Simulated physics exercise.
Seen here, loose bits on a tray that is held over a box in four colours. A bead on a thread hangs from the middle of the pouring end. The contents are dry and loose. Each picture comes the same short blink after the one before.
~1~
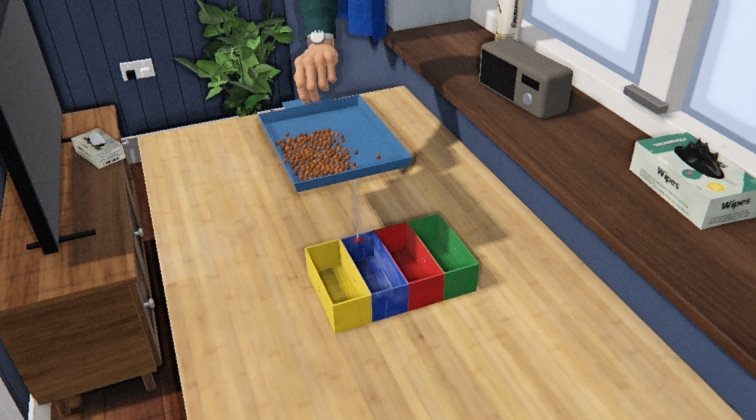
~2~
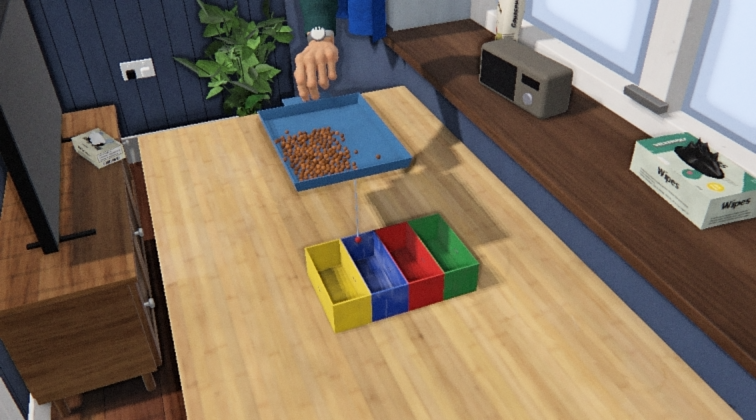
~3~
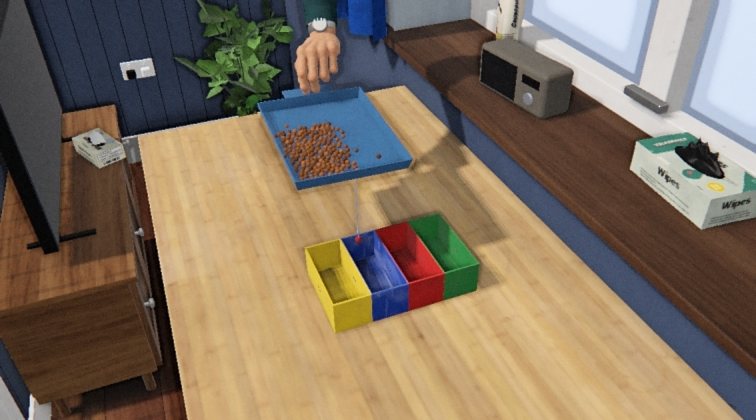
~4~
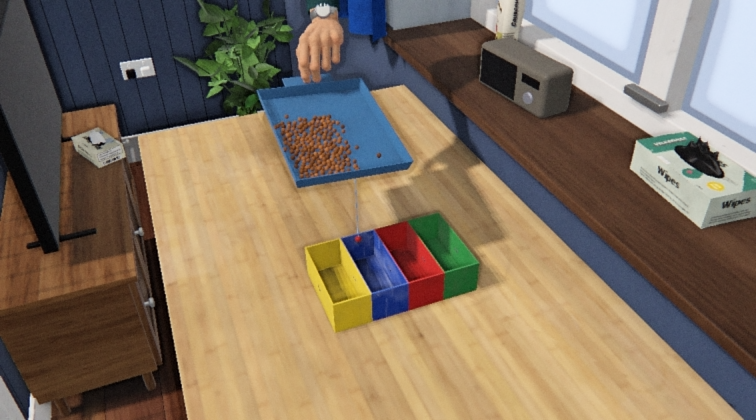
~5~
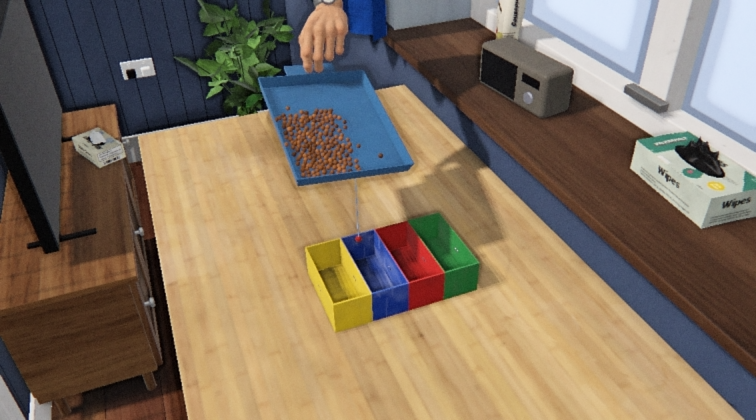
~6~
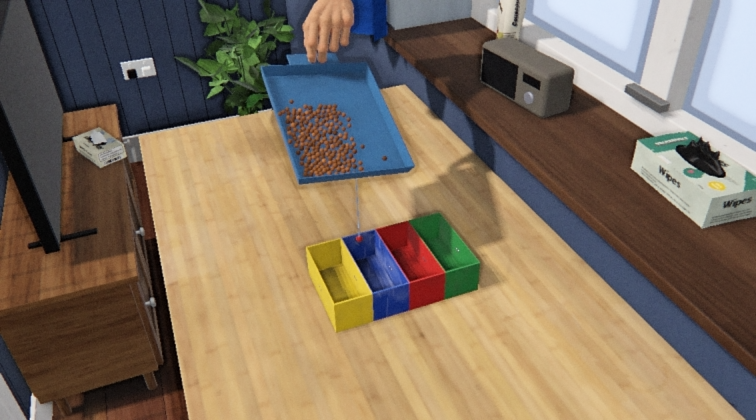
A hand at the far side of a blue tray of small brown balls gradually raised its back edge, tilting the tray toward a box with yellow, blue, red and green sections.
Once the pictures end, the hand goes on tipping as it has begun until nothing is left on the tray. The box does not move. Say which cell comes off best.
The red one ends fullest.
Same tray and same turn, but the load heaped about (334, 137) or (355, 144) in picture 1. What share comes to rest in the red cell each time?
The first gives 80 %, the second 70 %.
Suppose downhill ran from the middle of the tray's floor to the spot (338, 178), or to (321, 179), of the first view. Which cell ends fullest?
At the first place yellow, at the second the cell in yellow.
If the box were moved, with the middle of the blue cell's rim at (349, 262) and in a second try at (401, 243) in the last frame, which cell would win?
At the first place the cell in green, at the second the cell in blue.
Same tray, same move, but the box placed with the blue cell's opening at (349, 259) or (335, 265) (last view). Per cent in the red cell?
In turn 30 and 10 in a hundred.
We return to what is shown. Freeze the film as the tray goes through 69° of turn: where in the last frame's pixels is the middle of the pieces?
Near (376, 168).
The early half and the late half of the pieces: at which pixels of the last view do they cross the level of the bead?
First near (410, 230), later near (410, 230).
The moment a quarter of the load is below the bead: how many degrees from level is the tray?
Around 95° of tilt.
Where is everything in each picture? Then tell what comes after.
In the first frame, corners of the pouring end at (296, 181) and (408, 156), level; middle of the load at (316, 156), cereal balls; bead on its thread at (358, 240); yellow cell at (352, 311); blue cell at (390, 300); red cell at (426, 290); green cell at (461, 279).
In the second frame, corners of the pouring end at (297, 181) and (408, 156), level; middle of the load at (316, 155).
In the third frame, corners of the pouring end at (297, 180) and (409, 158), tipped barely, lowest at the right corner; middle of the load at (316, 152).
In the fourth frame, corners of the pouring end at (298, 178) and (410, 160), tipped a little, lowest at the right corner; middle of the load at (316, 147).
In the fifth frame, corners of the pouring end at (299, 177) and (410, 162), tipped clearly, lowest at the right corner; middle of the load at (318, 144).
In the sixth frame, corners of the pouring end at (301, 176) and (411, 164), tipped clearly, lowest at the right corner; middle of the load at (322, 142), nearly all on the move; yellow cell at (354, 310); blue cell at (391, 299); red cell at (427, 289); green cell at (462, 278).
Soon, tray tipped steeply; nearly all on the tray; a stray few in the green cell; a small part falling or outside the box.
A while on, tray tipped past a quarter turn; a small part on the tray; about half in the red cell; a small part in the blue cell; a small part in the green cell; about a quarter falling or outside the box.
Towards the end, tray tipped past a quarter turn; most in the red cell; a small part in the blue cell; a small part in the green cell.
Finally, tray tipped past a quarter turn; most in the red cell; a small part in the blue cell; a small part in the green cell; none in the yellow cell.
